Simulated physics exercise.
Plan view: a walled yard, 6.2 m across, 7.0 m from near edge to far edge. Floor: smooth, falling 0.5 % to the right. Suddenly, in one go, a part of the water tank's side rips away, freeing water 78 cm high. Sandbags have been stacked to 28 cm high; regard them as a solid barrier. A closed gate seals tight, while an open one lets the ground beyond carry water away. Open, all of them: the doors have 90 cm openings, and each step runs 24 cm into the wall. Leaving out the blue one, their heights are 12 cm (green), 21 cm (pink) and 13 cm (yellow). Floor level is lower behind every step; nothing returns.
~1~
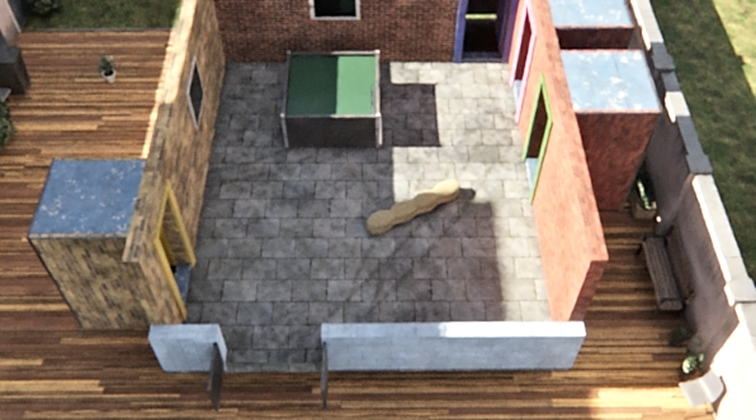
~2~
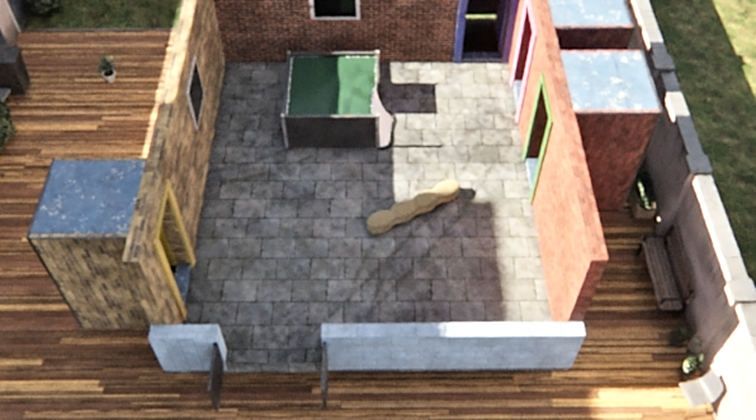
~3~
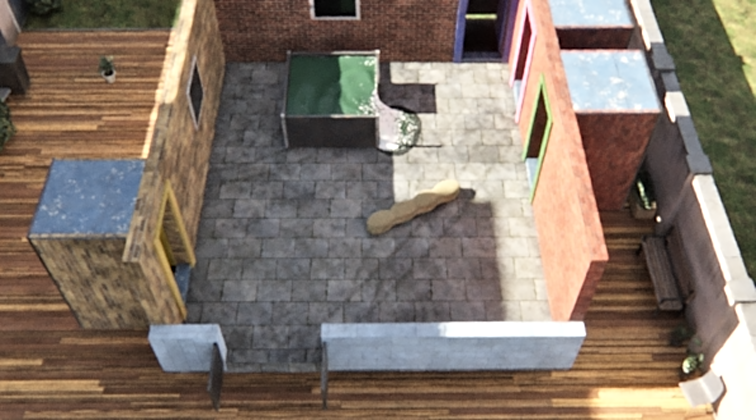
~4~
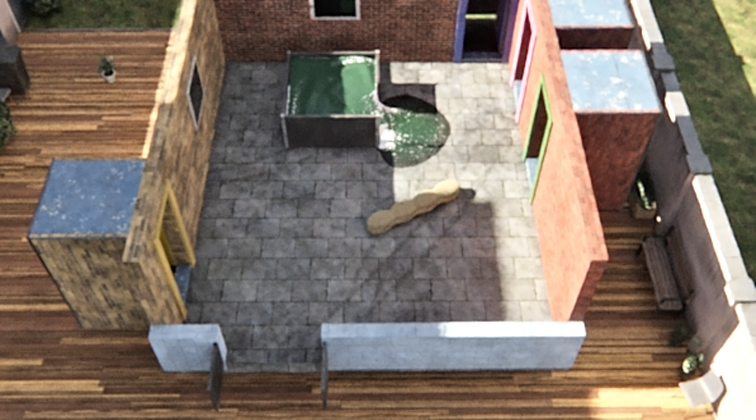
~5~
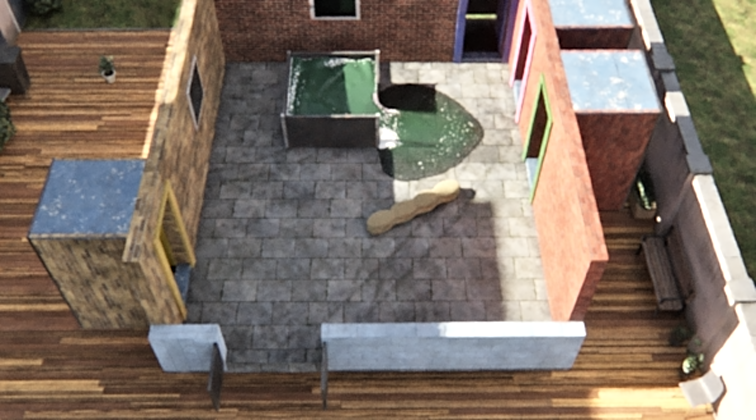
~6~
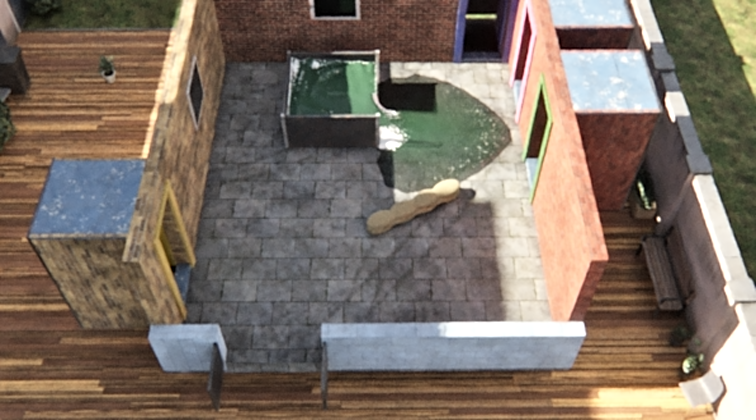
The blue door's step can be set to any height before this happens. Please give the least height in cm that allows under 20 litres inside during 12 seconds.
It would have to be roughly 19 cm high.
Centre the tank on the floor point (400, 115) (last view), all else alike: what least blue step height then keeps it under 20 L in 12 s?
Then roughly 25 cm.
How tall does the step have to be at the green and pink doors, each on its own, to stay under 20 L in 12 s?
Some 21 cm for green, some 22 cm for pink.
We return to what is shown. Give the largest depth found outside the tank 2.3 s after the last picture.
Up to some 24 centimetres, I'd say.
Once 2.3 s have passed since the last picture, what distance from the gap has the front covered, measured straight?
Front distance: Approx. 5.8 m.
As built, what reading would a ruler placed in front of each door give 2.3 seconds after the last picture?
Centimetres: Green = 20, pink = 19, yellow = 0, blue = 19.
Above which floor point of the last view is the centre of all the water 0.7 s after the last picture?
Around (378, 122).
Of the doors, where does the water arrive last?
Answer: Yellow.
Then, 0.7 s after the last picture water covers 25 % of the floor, deepest (40 cm) near (384, 133); 7 cm at the blue door, 0 litres in over its 8 cm step.
Then, 2.3 s after the last picture water covers 35 % of the floor, deepest (24 cm) near (384, 133); 19 cm at the blue door, 62 litres in over its 8 cm step.
Then, 11.3 s after the last picture water covers 95 % of the floor, deepest (8 cm) near (531, 348); 6 cm at the blue door, 184 litres in over its 8 cm step.
At the blue door as built, the water peaked near 21 cm, 1.7 s after the last picture.
With a step of 15.5 cm, 45 litres would have come in within the 12 s; with 21 cm, 12 litres. So under 20 litres takes about 19 cm.
